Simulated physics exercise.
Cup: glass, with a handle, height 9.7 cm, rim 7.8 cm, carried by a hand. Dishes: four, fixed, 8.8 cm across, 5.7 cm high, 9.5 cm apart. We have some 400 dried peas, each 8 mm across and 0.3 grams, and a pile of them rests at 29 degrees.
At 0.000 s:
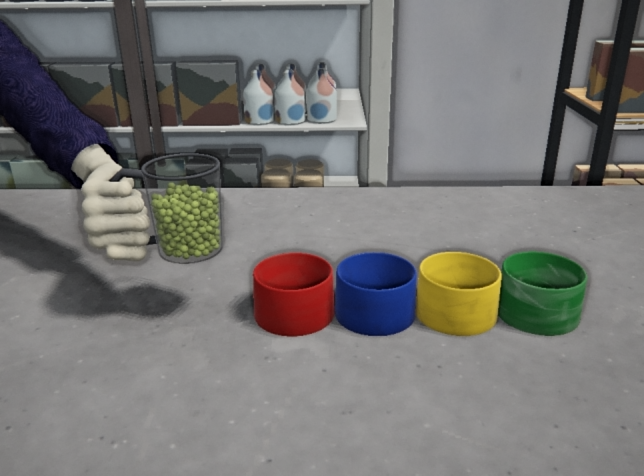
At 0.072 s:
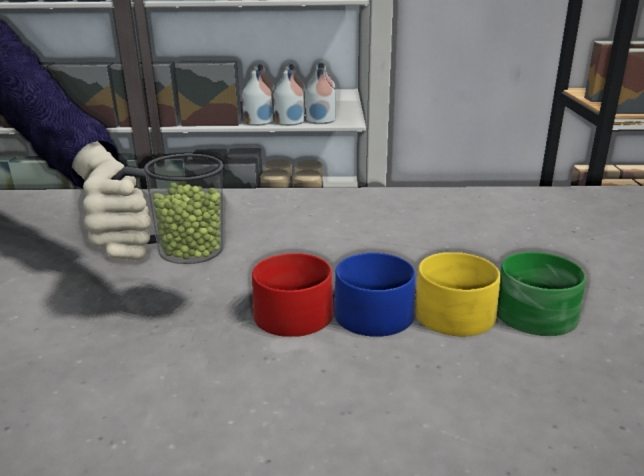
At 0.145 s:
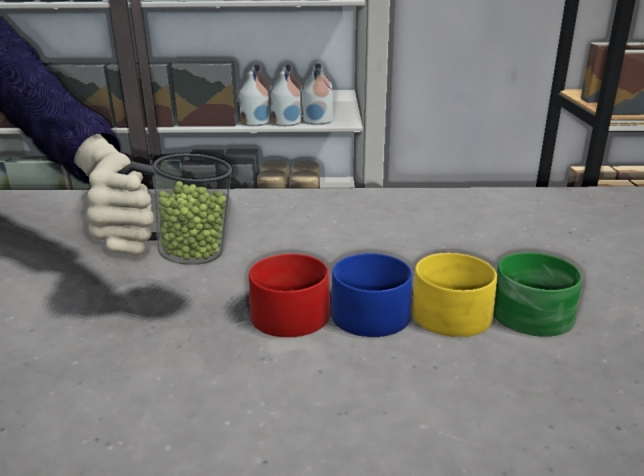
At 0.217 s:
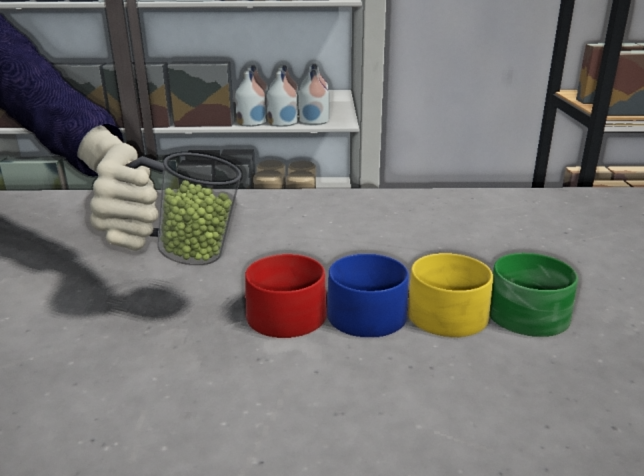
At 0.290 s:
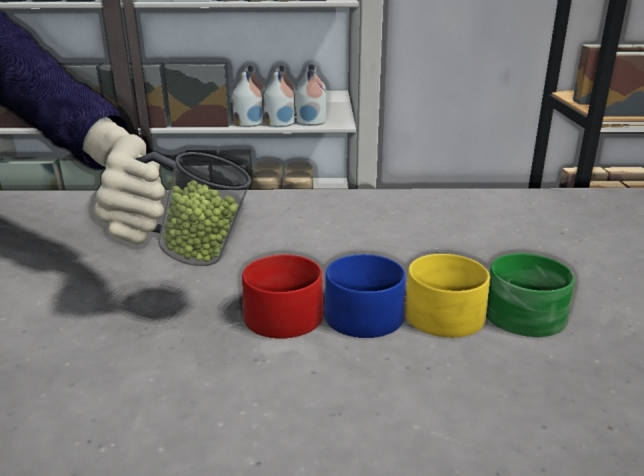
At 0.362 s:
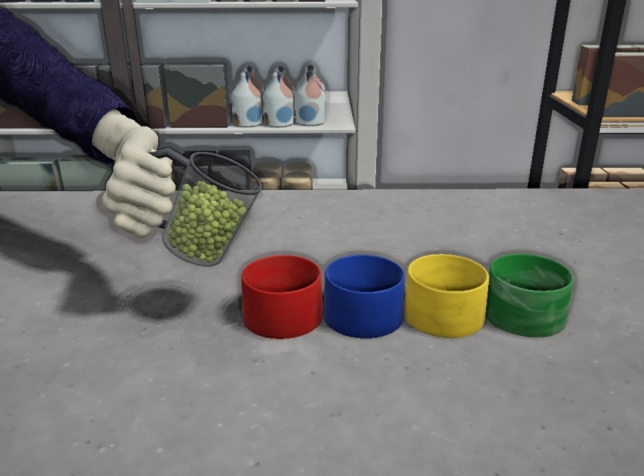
A gloved hand slowly tilts a clear cup of green peas rightward beside four colored dishes.
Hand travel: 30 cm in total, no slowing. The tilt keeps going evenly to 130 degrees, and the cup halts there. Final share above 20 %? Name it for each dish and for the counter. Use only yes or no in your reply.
Red: No; blue: Yes; green: No; yellow: No; counter: No.
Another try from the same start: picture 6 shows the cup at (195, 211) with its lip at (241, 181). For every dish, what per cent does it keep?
Then red 0, blue 100, green 0, and yellow 0.
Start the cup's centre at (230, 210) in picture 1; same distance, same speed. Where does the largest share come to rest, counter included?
I'd say yellow collects the most.
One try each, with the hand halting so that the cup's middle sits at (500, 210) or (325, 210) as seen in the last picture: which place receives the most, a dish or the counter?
Largest portions, in order: Blue and blue.
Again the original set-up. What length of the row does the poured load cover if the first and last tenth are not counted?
6 cm.
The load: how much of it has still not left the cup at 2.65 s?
About 0 percent of the load.
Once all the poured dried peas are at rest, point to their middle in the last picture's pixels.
My guess is close to (371, 296).
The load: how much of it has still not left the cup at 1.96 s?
Some 0 per cent.
After 1.32 s, tilt 112 degrees; cup holds 80 %, blue 20 %.
After 1.96 s, tilt 130 degrees; cup holds 0 %, blue 90 %, yellow 5 %.
Then, at 2.65 s, tilt 130 degrees; cup holds 0 %, blue 90 %, yellow 5 %.
By 3.0 s all is still; red 0 %, blue 90 %, green 0 %, yellow 5 %, counter 5 %.
